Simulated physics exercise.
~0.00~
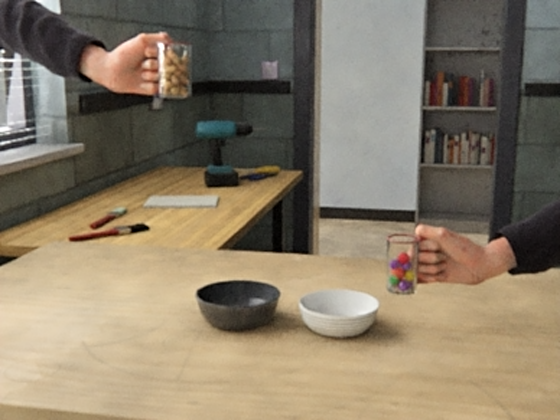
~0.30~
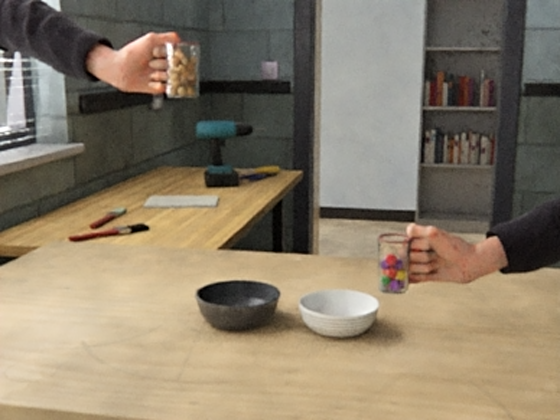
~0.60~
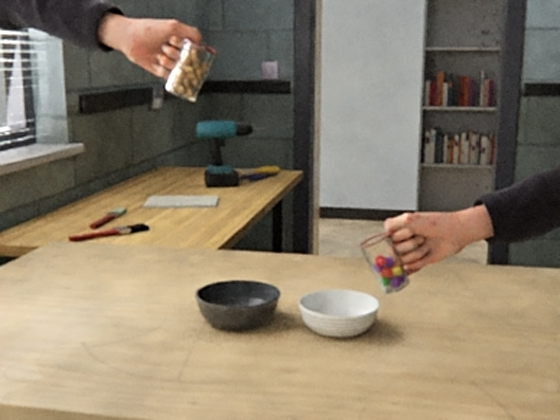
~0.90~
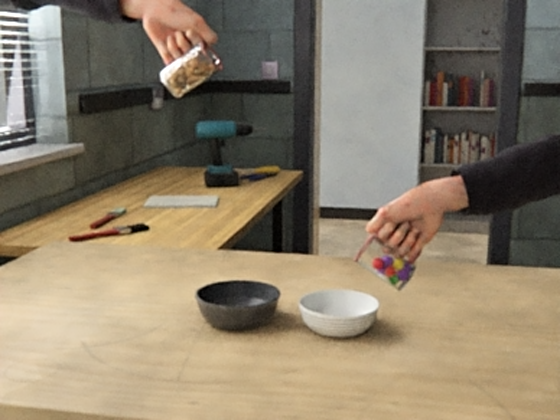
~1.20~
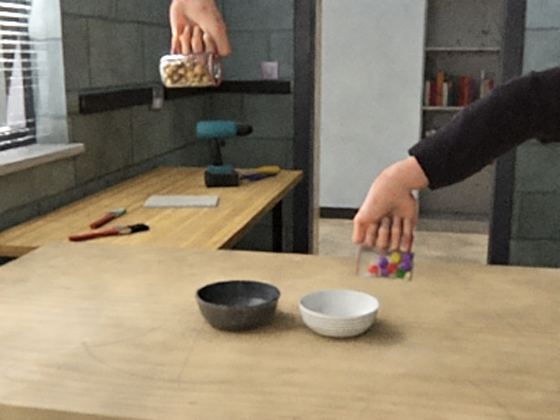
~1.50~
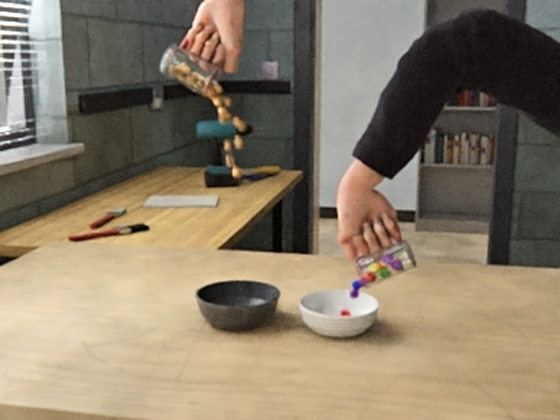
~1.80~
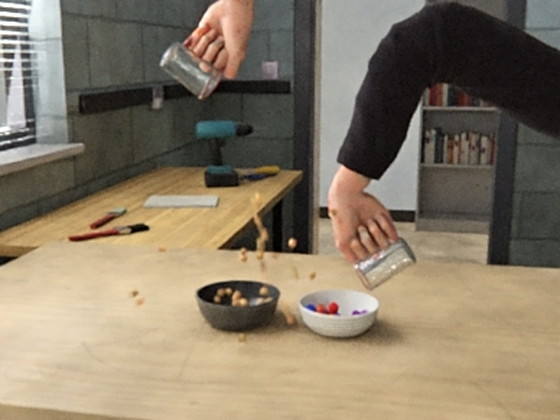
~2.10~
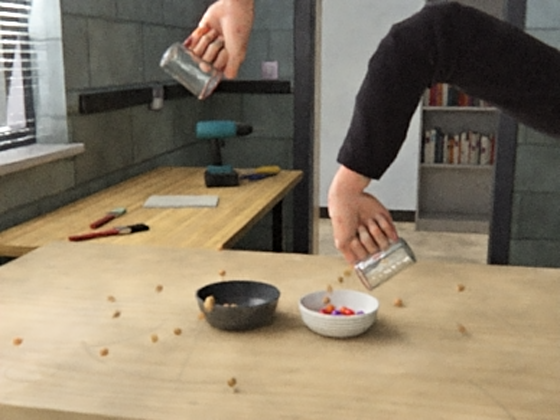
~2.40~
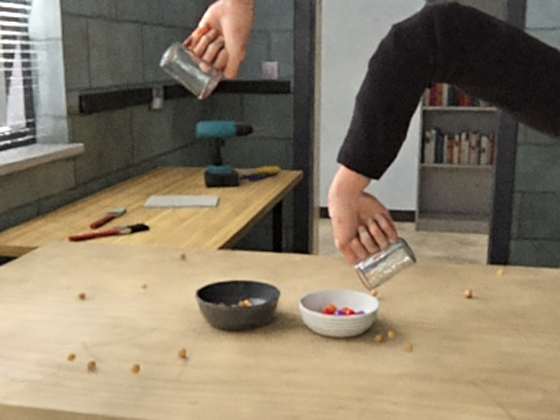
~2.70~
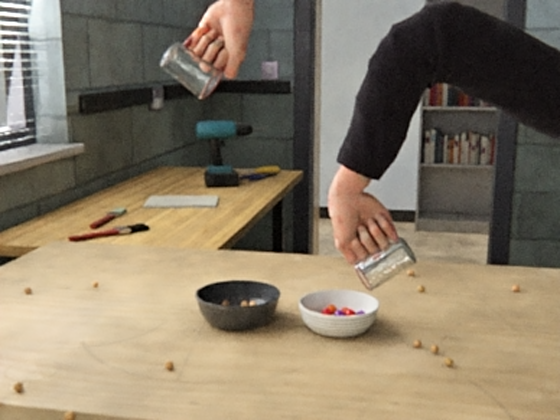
Two hands tipped clear cups over two bowls on a wooden table, the left from much higher up; its tan pieces bounced and scattered widely, leaving only some in the dark bowl, while the colorful pieces all landed in the white one.
